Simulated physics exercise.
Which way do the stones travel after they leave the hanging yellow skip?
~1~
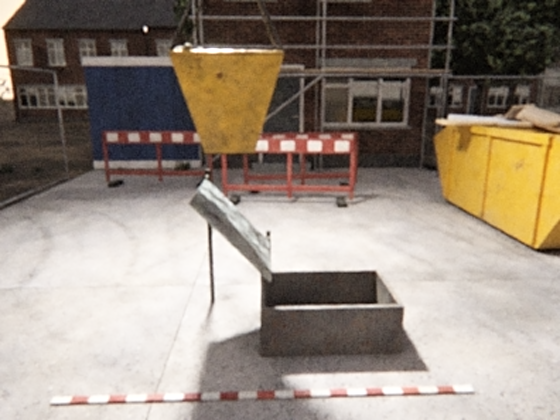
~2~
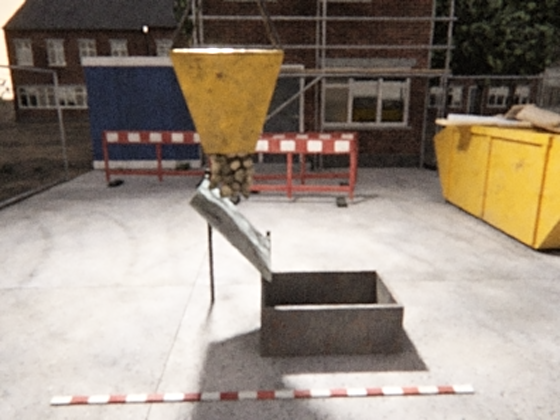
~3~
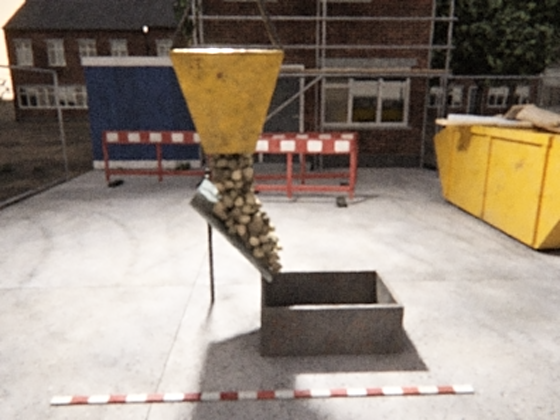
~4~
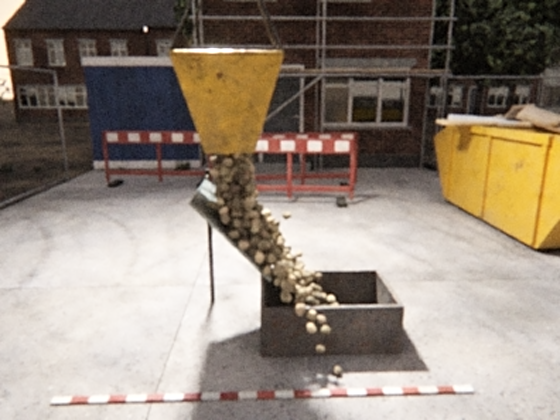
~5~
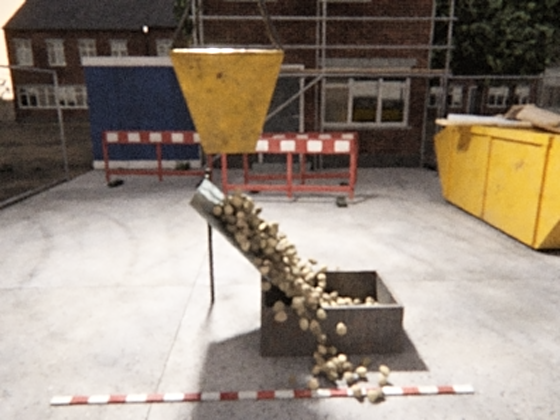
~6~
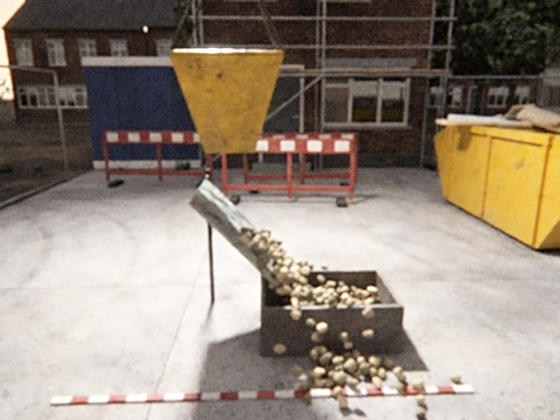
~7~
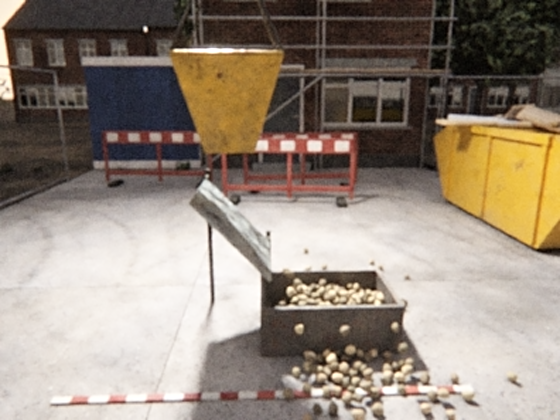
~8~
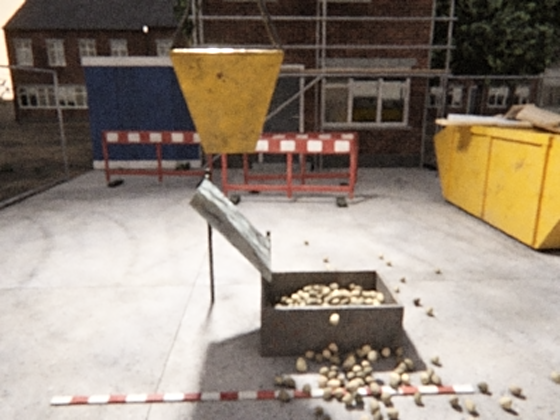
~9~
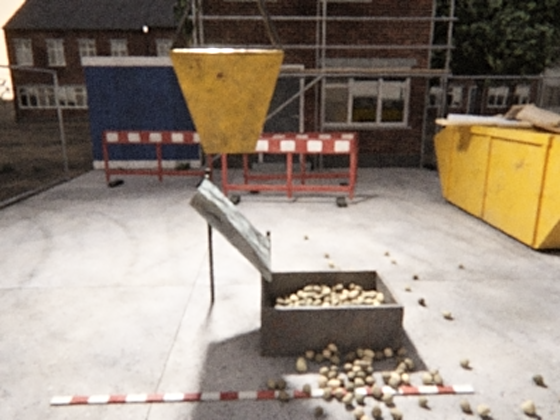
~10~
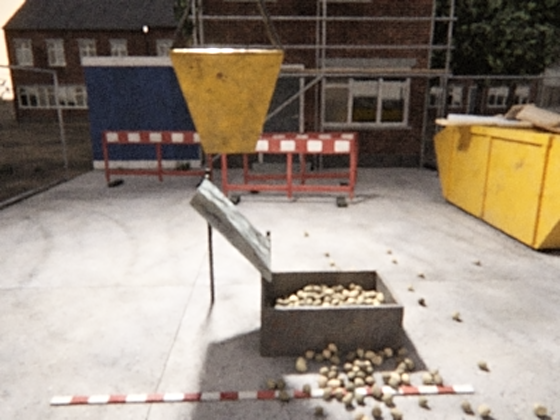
They move down, falling onto the sloping steel and sliding down it to the right, into the bin and onto the ground.
Pale stones dropping from a hanging yellow skip, sliding down sloping steel and mostly settling in a bin, others scattering beside it.
